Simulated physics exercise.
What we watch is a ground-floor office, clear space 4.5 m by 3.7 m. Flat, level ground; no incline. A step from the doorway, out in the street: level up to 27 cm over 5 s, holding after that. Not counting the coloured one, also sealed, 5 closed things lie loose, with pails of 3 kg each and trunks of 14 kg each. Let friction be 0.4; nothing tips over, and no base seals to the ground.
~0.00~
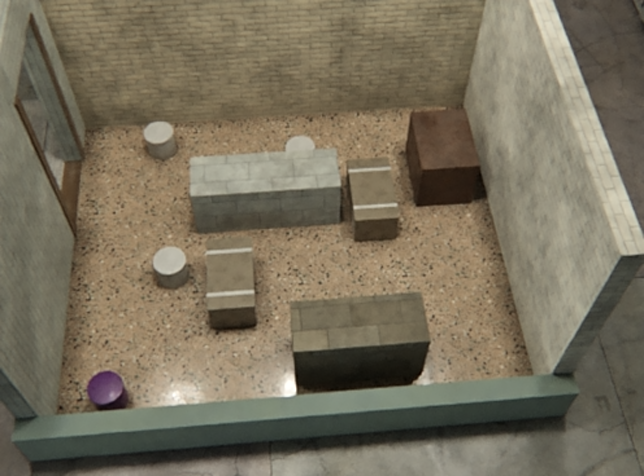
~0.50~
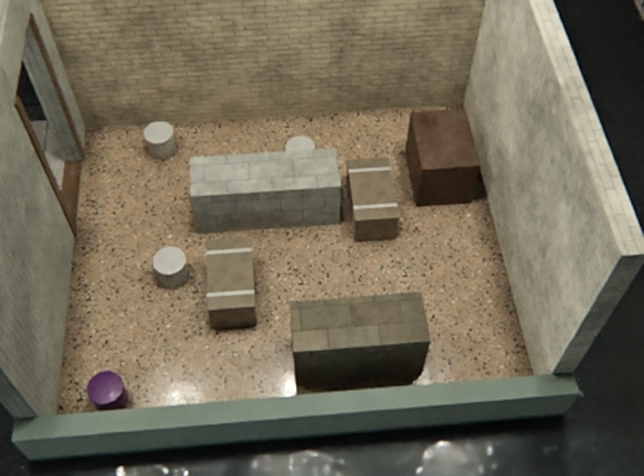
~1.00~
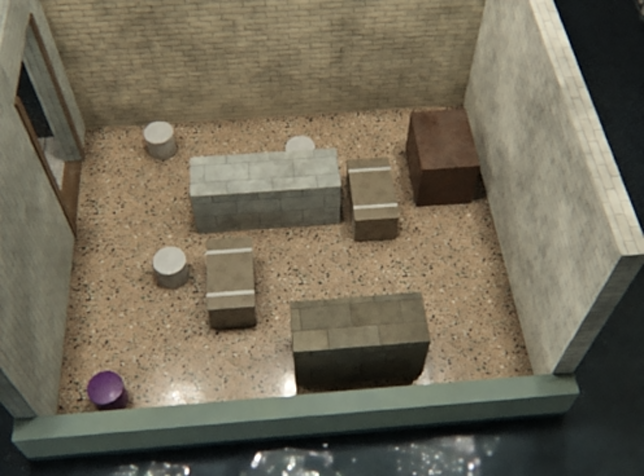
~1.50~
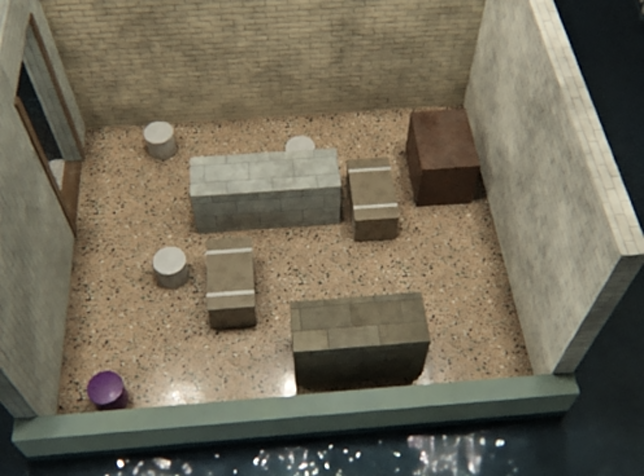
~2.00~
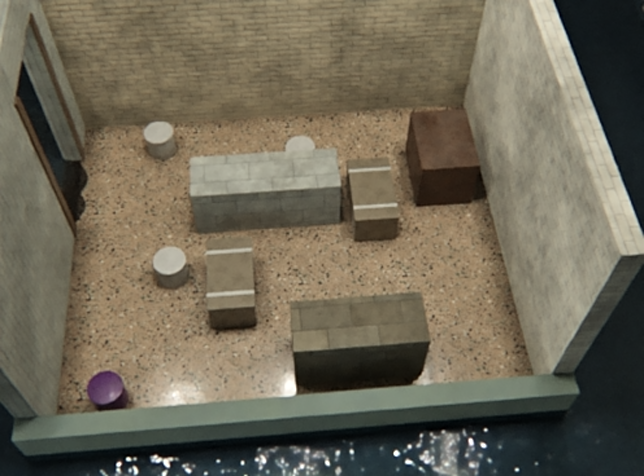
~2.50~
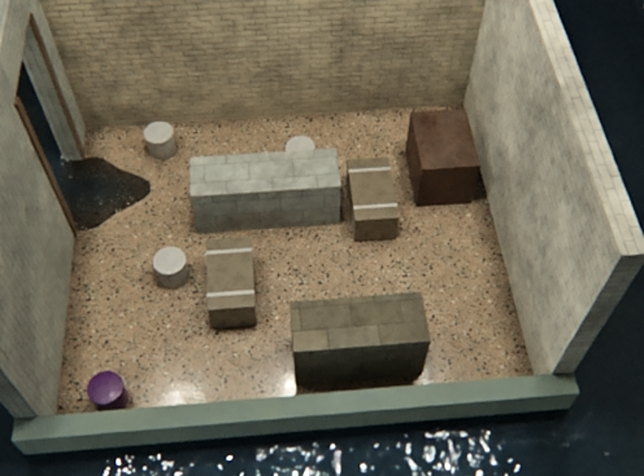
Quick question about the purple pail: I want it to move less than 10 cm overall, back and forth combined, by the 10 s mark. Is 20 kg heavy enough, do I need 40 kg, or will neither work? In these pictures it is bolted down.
20 kg is heavy enough.
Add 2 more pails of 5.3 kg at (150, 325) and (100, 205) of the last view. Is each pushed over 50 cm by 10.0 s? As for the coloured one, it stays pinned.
Respectively, not exceeded and exceeded.
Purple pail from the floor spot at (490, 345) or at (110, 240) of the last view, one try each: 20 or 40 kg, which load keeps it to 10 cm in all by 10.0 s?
Taking the two spots in turn, both keep it, then both keep it.
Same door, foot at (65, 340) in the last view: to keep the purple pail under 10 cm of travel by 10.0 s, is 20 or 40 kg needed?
Then the smaller load will do.
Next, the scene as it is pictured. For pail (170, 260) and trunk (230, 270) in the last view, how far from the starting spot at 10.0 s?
They've ended up 80 cm and 100 cm away, in that order.
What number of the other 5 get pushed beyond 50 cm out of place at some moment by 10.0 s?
Count: 5.
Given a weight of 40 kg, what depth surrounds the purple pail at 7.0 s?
Close to 3 cm deep.
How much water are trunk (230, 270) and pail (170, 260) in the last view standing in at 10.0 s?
8 and 3 cm.
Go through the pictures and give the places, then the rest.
The first picture shows the purple pail at (105, 387), on the bottom; 0.0 m2 under water; 0 of 6 have shifted.
The second picture shows the purple pail at (105, 387) rests on the ground; 0.0 m2 under water; 0 of 6 have shifted.
The third picture shows the purple pail at (105, 387), on the bottom; water covers 0.0 m2; 0 of 6 have shifted.
The fourth picture shows the purple pail at (105, 387), on the bottom; 0.0 m2 under water; 0 of 6 have shifted.
The fifth picture shows the purple pail at (105, 387), on the bottom; 0.0 m2 under water; 0 of 6 have shifted.
The sixth picture shows the purple pail at (105, 387), on the bottom; water covers 0.5 m2; 0 of 6 have shifted.
After 3.5 s the purple pail would be 0 cm from its start with 20 kg and 0 cm from its start with 40 kg; 0 cm of water round it then.
After 4.5 s the purple pail would be 0 cm from its start with 20 kg and 0 cm from its start with 40 kg; 0 cm of water round it then.
After 7.0 s the purple pail would be 0 cm from its start with 20 kg and 0 cm from its start with 40 kg; 3 cm of water round it then.
After 10.0 s the purple pail would be 0 cm from its start with 20 kg and 0 cm from its start with 40 kg; 5 cm of water round it then.
